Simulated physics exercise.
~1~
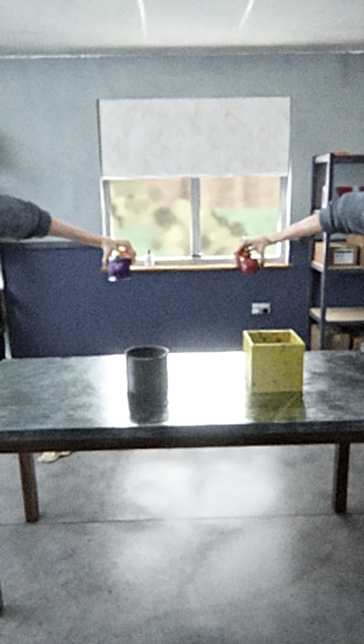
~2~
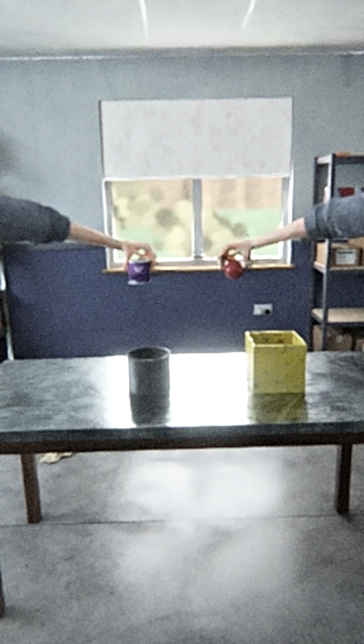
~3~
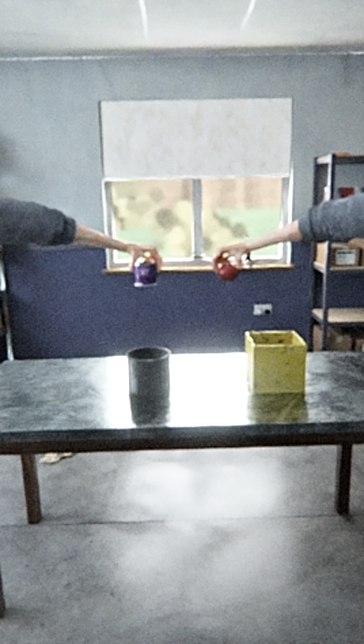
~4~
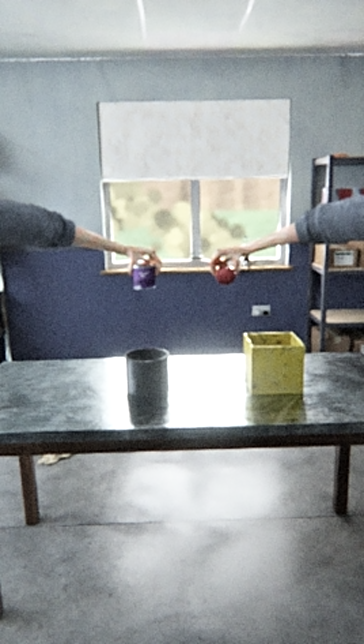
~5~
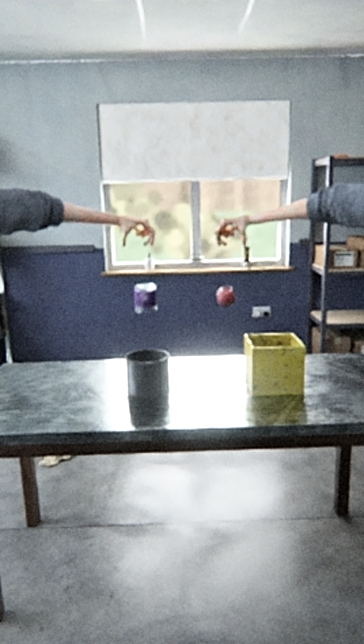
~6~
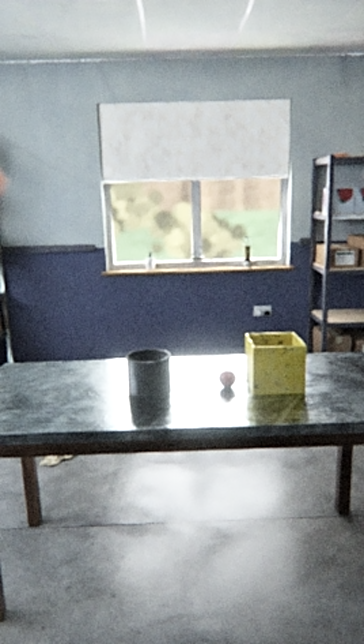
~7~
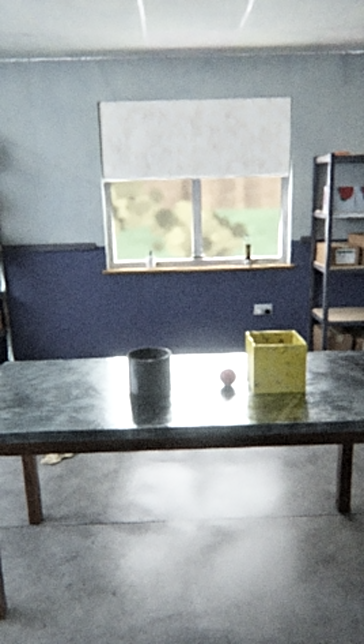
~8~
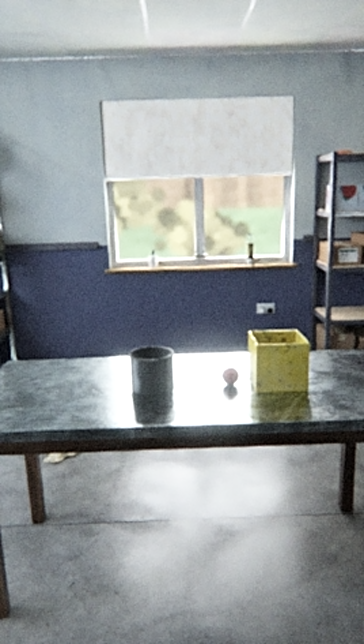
Two hands release a purple tin into a dark pot and a red tomato onto the table.
